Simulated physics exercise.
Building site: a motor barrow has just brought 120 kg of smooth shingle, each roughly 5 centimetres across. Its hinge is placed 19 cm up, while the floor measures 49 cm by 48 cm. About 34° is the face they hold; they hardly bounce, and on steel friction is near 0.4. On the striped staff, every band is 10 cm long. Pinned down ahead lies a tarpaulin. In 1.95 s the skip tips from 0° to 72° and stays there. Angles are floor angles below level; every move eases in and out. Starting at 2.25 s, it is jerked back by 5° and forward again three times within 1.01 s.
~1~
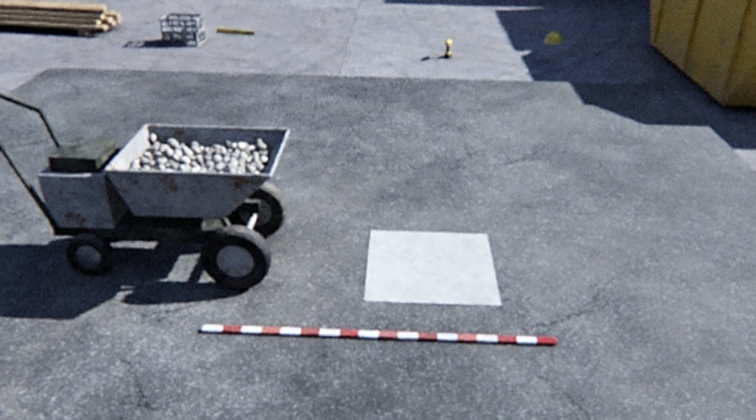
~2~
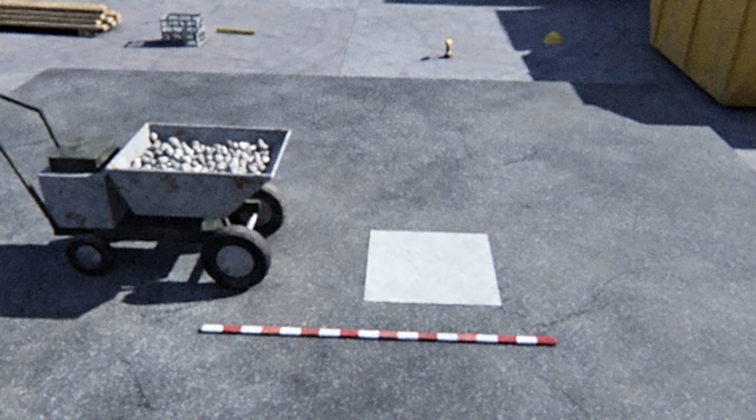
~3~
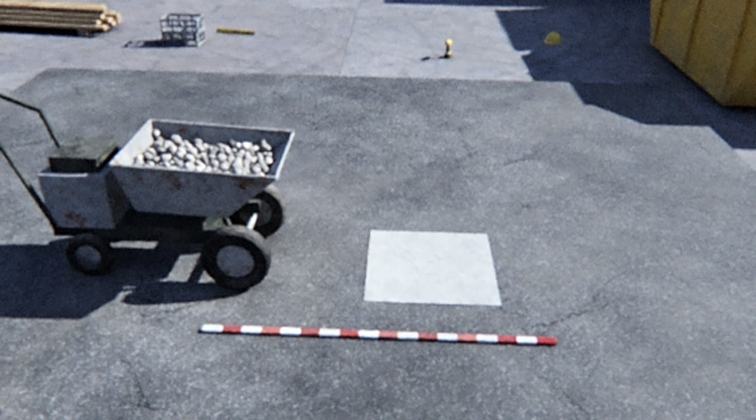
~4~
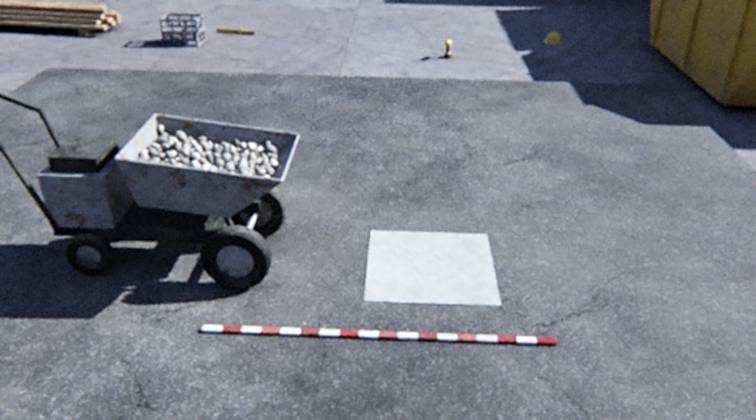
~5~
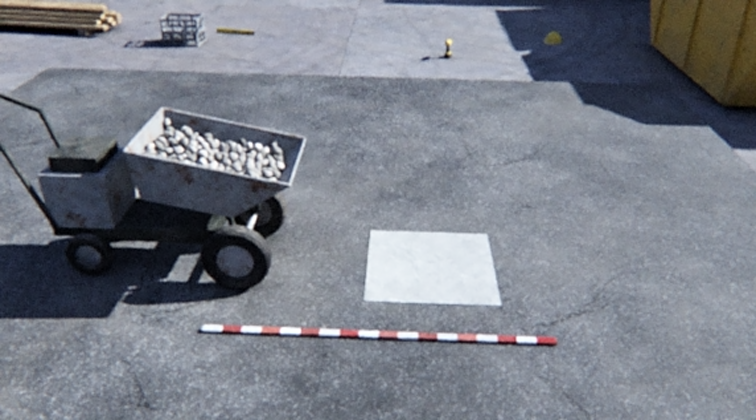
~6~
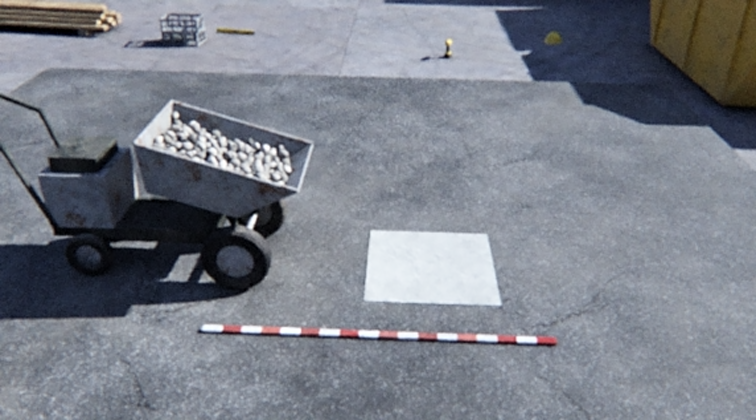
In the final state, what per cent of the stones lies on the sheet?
Roughly 50 per cent lies there.
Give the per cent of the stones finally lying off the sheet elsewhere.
I'd say close to 20 per cent of the whole load.
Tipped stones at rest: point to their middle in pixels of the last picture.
The middle should be near (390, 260).
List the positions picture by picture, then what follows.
In the first picture, lip at (271, 176), floor tilted 0°, highest stones at (214, 150).
In the second picture, lip at (272, 177), floor tilted 1°, highest stones at (215, 150).
In the third picture, the skip is at 3°, its lip at (276, 178); the top of the load is at (188, 149).
In the fourth picture, lip at (282, 181), floor tilted 6°, highest stones at (167, 143).
In the fifth picture, lip at (290, 186), floor tilted 11°, highest stones at (170, 138).
In the sixth picture, the skip is at 16°, its lip at (298, 192); the top of the load is at (176, 130).
A little later the floor is at 61°; 96 % in the skip, 4 % short of the sheet; the foremost stones are at (367, 252).
Then the floor is at 72°; 21 % in the skip, 19 % short of the sheet, 48 % on the sheet, 12 % off the sheet elsewhere; the foremost stones are at (485, 272).
Later still the floor is at 72°; 0 % in the skip, 29 % short of the sheet, 52 % on the sheet, 20 % off the sheet elsewhere; the foremost stones are at (539, 277).
In the end the floor is at 72°; 0 % in the skip, 29 % short of the sheet, 52 % on the sheet, 20 % off the sheet elsewhere; the foremost stones are at (539, 277).
